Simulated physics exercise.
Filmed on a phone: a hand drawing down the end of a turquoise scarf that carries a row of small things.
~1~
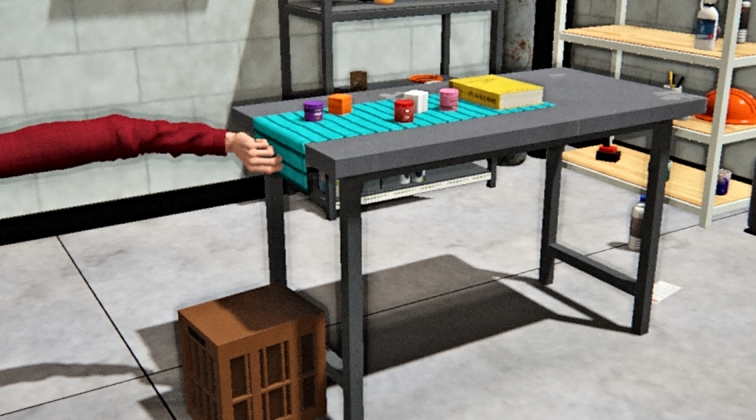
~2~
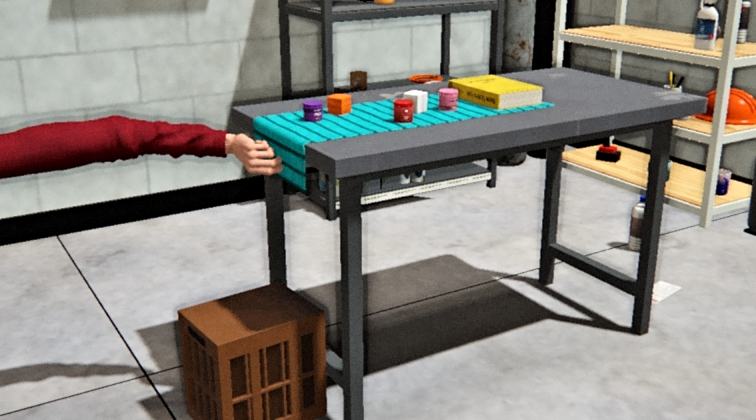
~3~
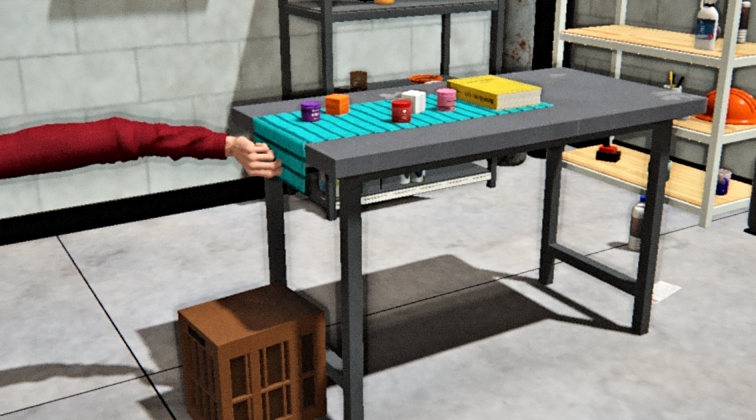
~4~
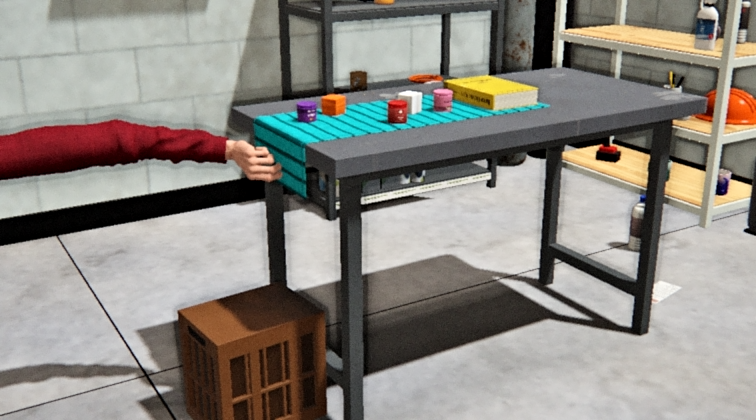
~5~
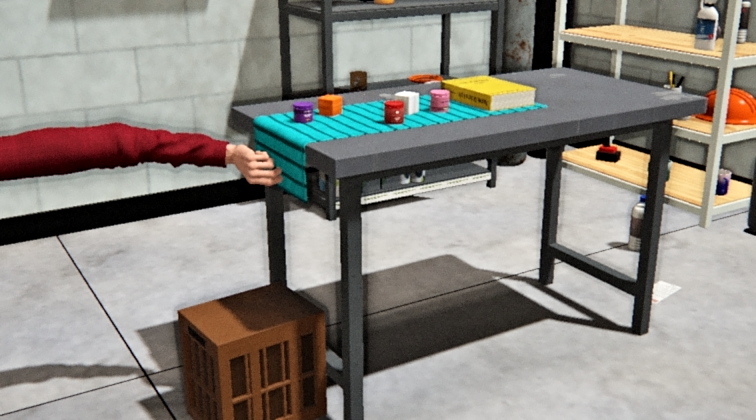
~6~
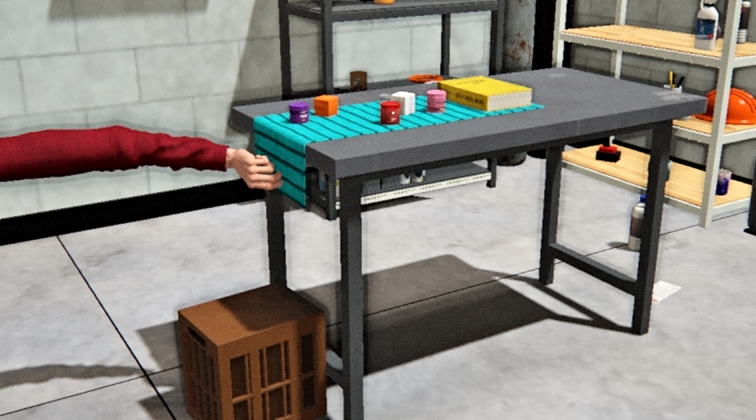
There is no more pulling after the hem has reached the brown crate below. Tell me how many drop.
The top is going to lose three items.
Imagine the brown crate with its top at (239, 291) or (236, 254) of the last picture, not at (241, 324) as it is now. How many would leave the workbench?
Over the edge go 2 and 1.
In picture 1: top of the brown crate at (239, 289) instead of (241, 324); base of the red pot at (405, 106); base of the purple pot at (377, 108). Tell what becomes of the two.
The red pot remains up; the purple pot keeps its place on top.
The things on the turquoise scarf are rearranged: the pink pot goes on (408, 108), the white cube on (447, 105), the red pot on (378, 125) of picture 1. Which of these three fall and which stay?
The pink pot stays put; the white cube stays put; the red pot ends up off.
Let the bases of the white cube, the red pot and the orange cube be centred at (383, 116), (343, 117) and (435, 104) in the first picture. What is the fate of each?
You'd see the white cube go down, the red pot go down and the orange cube hang on.
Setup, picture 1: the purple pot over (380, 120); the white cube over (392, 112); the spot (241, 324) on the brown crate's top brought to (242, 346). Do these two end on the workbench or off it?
In the end the purple pot is no longer on top and the white cube is no longer on top.
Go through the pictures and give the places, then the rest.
In the first frame, hem (307, 191); purple pot (313, 102); orange cube (340, 96); red pot (404, 101); white cube (416, 93); pink pot (449, 90); top of the crate (241, 324).
In the second frame, hem (306, 192); purple pot (313, 103).
In the third frame, hem (305, 195); orange cube (337, 96).
In the fourth frame, hem (307, 199); red pot (398, 102); top of the crate (241, 324).
In the fifth frame, hem (308, 203); white cube (407, 94).
In the sixth frame, hem (306, 208); purple pot (299, 104); orange cube (326, 98); red pot (390, 103); white cube (403, 94); pink pot (436, 92).
A little later, hem near (281, 257); purple pot gone.
Next, hem on the crate; purple pot, orange cube and red pot gone.
When it is over, hem on the crate; purple pot, orange cube and red pot gone. The count of fallen things is three.
